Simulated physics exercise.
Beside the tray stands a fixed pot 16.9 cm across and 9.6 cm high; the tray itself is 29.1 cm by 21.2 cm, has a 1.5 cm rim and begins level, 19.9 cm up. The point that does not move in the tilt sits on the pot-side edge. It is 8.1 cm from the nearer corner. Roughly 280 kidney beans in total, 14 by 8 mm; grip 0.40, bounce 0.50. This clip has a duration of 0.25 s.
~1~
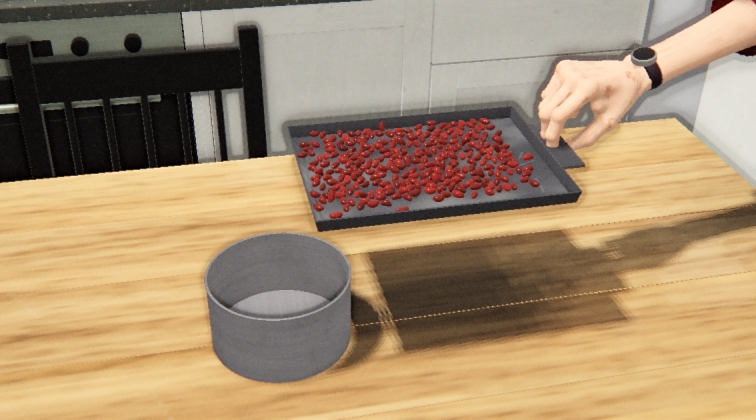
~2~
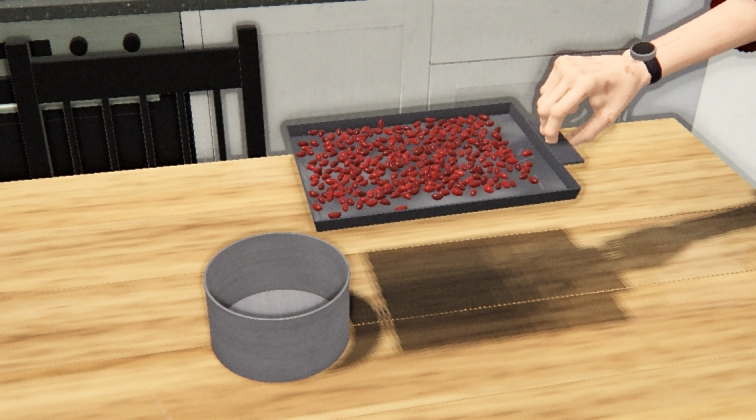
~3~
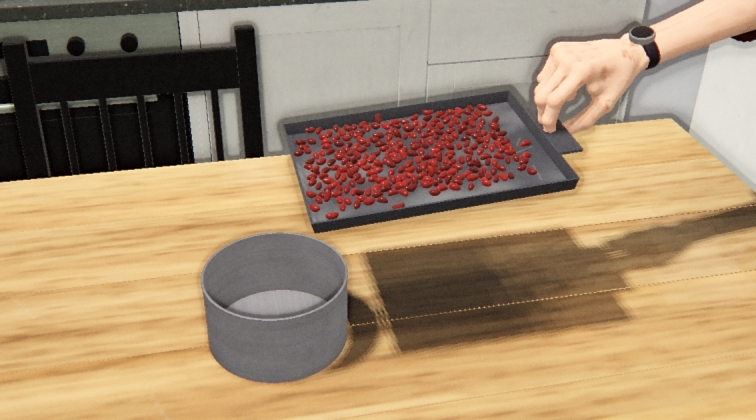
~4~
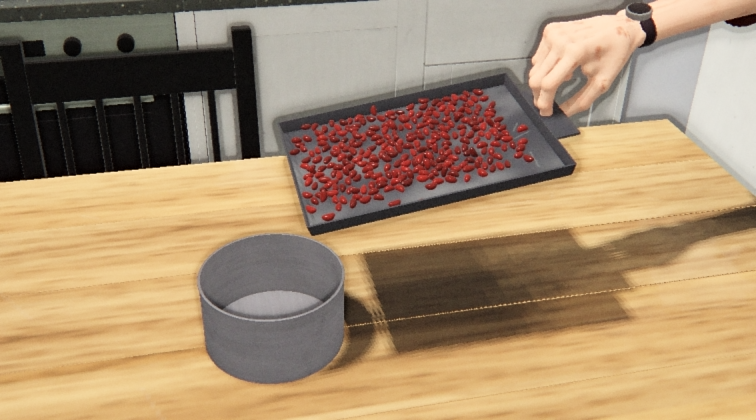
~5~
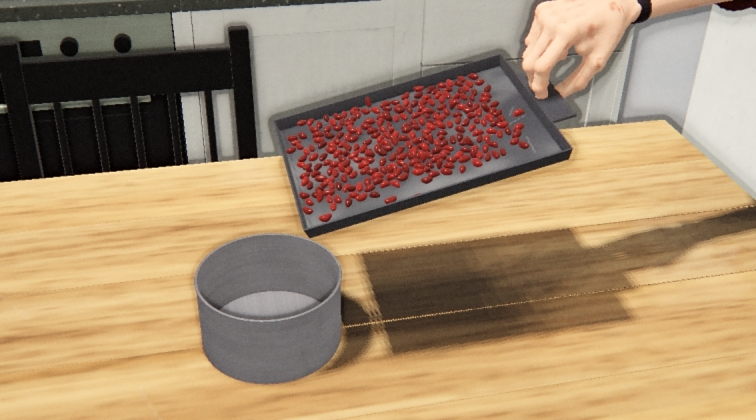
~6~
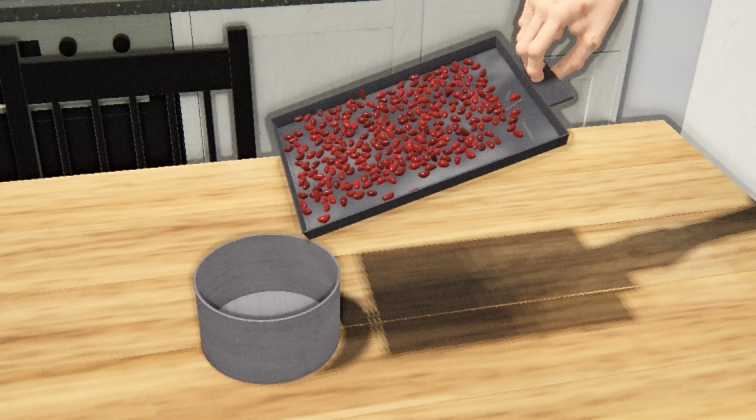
A kitchen with pale cabinets and a black chair is seen from slightly above, across a light wooden table. A hand with a dark watch holds a dark grey tray of scattered red beans by its right end, behind and right of an empty round grey pot. The hand raises that end, slanting the tray down toward the left, while the view drifts very slightly.
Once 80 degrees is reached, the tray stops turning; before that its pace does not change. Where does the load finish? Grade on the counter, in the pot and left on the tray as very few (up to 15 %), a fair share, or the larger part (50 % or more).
Counter: A fair share; pot: The larger part; left on the tray: Very few.
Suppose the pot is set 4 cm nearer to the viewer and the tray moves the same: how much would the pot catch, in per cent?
With that change it comes to something like 90 in a hundred.
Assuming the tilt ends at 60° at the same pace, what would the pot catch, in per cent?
Then about 40 per cent.
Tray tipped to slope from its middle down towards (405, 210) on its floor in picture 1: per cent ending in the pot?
About 25 per cent.
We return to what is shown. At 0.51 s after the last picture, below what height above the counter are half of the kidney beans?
I'd put it near 20 cm.
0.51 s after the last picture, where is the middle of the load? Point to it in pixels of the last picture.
Somewhere about (288, 208) in the last view.
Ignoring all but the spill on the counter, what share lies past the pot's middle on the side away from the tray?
Estimate: Roughly 80 per cent of the pieces.
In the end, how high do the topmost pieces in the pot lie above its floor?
It gets to about 2.0 cm.
Then, 0.31 s after the last picture, tilt 50 degrees; the tray holds 100 %, the pot 0 %.
Then, 0.51 s after the last picture, tilt 69 degrees; the tray holds 70 %, the pot 5 %.
Then, 0.83 s after the last picture, tilt 80 degrees; the tray holds 10 %, the pot 60 %.
In the end, counter 20 %, pot 70 %, tray 5 %.
